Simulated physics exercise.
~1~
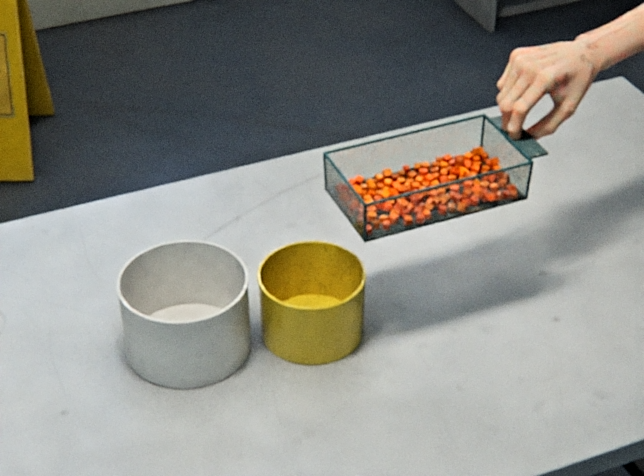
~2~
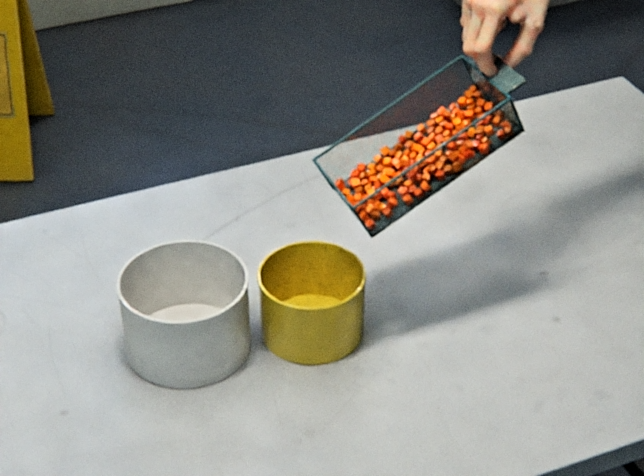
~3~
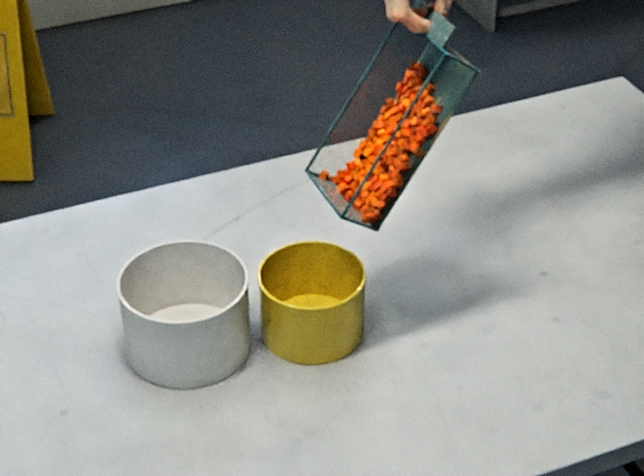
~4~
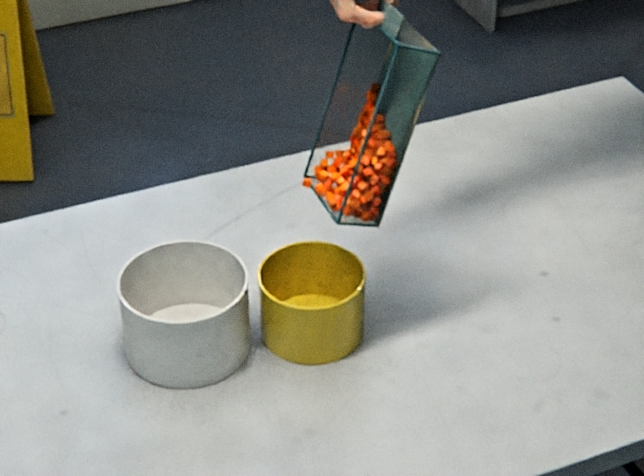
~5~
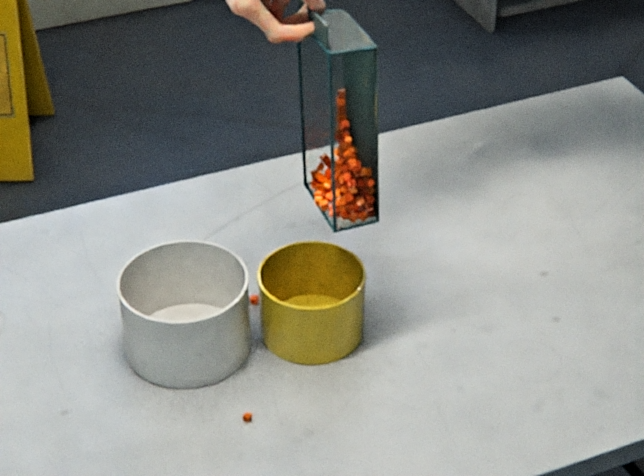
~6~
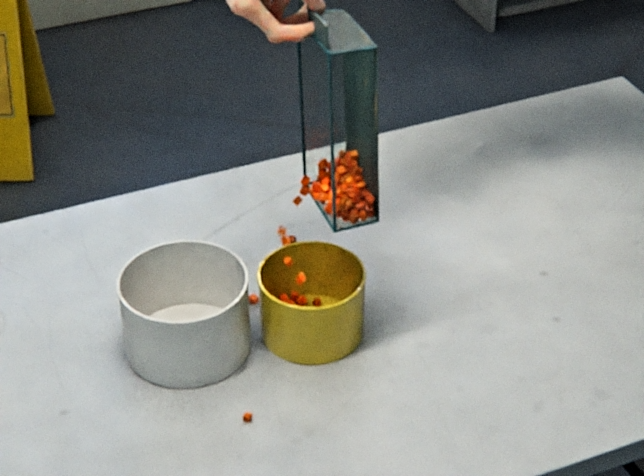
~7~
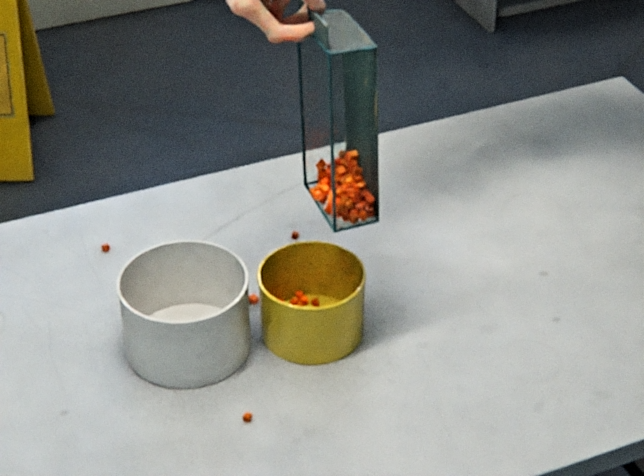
Hand tipping a clear box of orange carrot cubes upright, spilling some into a yellow pot and a few onto the table.
